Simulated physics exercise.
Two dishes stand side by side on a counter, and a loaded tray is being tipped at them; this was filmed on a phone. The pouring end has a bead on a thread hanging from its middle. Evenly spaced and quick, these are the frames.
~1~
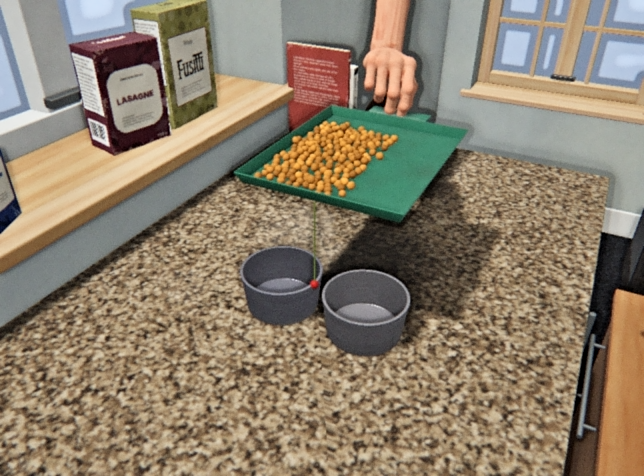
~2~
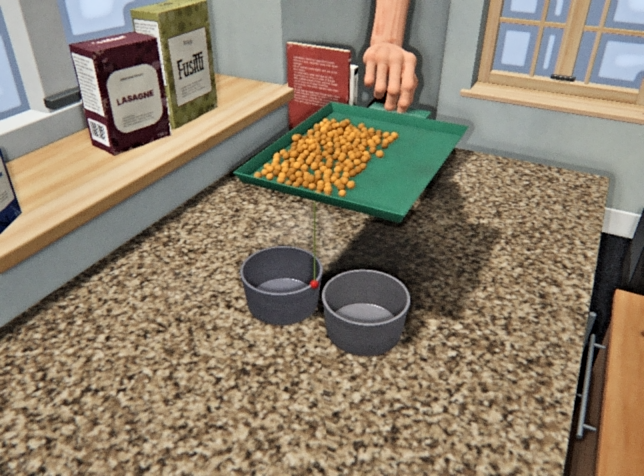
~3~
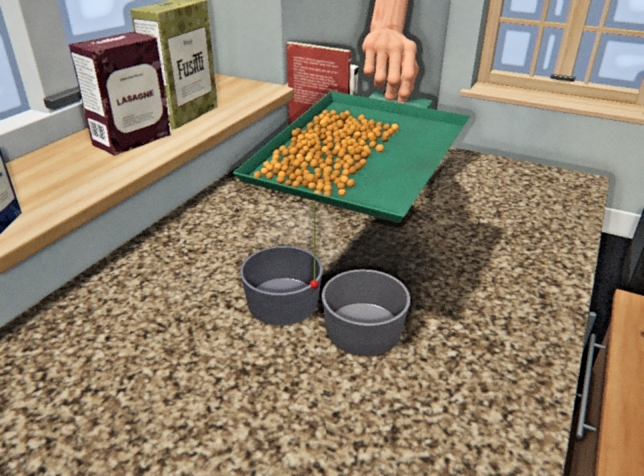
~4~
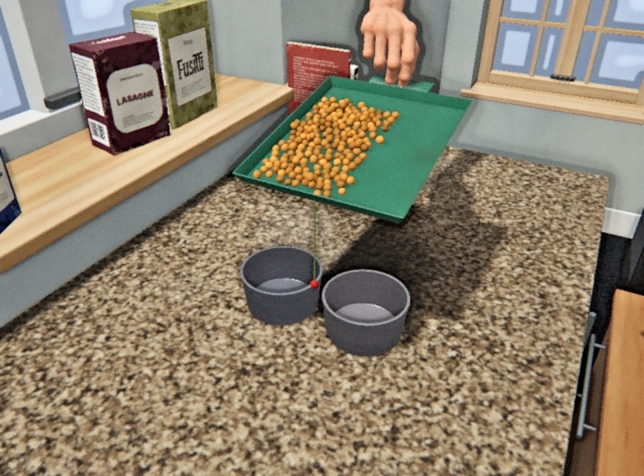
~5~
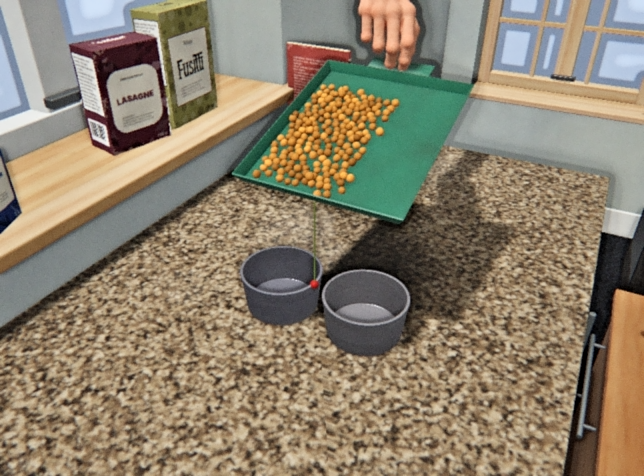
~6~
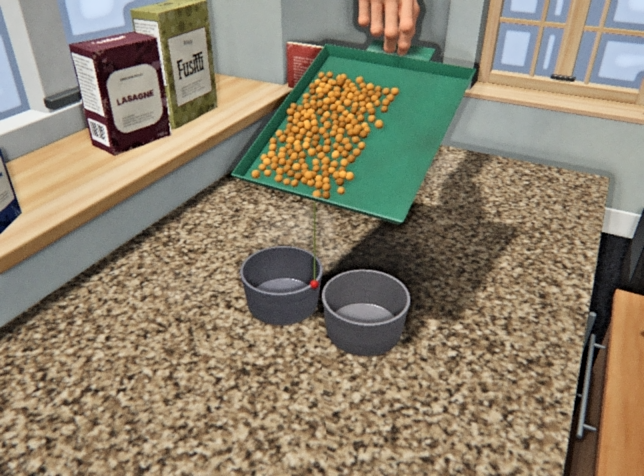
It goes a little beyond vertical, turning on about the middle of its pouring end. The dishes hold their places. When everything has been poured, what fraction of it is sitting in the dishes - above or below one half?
Below one half.
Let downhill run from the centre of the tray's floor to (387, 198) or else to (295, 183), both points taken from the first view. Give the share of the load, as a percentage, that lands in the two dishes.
I'd expect around 50 in a hundred first and around 30 in a hundred second.
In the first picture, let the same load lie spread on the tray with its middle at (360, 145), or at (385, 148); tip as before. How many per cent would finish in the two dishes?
In turn 0 and 0 in a hundred.
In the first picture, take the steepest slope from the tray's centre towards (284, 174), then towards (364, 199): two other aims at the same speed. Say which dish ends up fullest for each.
1: The dish to the left. 2: The dish to the right.
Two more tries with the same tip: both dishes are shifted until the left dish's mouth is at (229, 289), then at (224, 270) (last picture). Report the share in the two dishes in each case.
Around 70 % followed by around 30 %.
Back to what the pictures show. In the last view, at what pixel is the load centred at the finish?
Roughly at (300, 364), give or take.
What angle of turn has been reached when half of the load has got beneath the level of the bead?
That happens at around 95°.
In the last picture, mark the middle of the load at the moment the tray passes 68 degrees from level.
Check around (306, 187) in the last picture.
Soon, tray tipped steeply; most on the tray; a stray few outside both; about a quarter in the air.
A while on, tray tipped past a quarter turn; a stray few in the right dish; most outside both; about a quarter in the air.
Towards the end, tray tipped past a quarter turn; a stray few in the right dish; a stray few in the left dish; nearly all outside both.
Finally, tray tipped past a quarter turn; a stray few in the right dish; a stray few in the left dish; nearly all outside both.
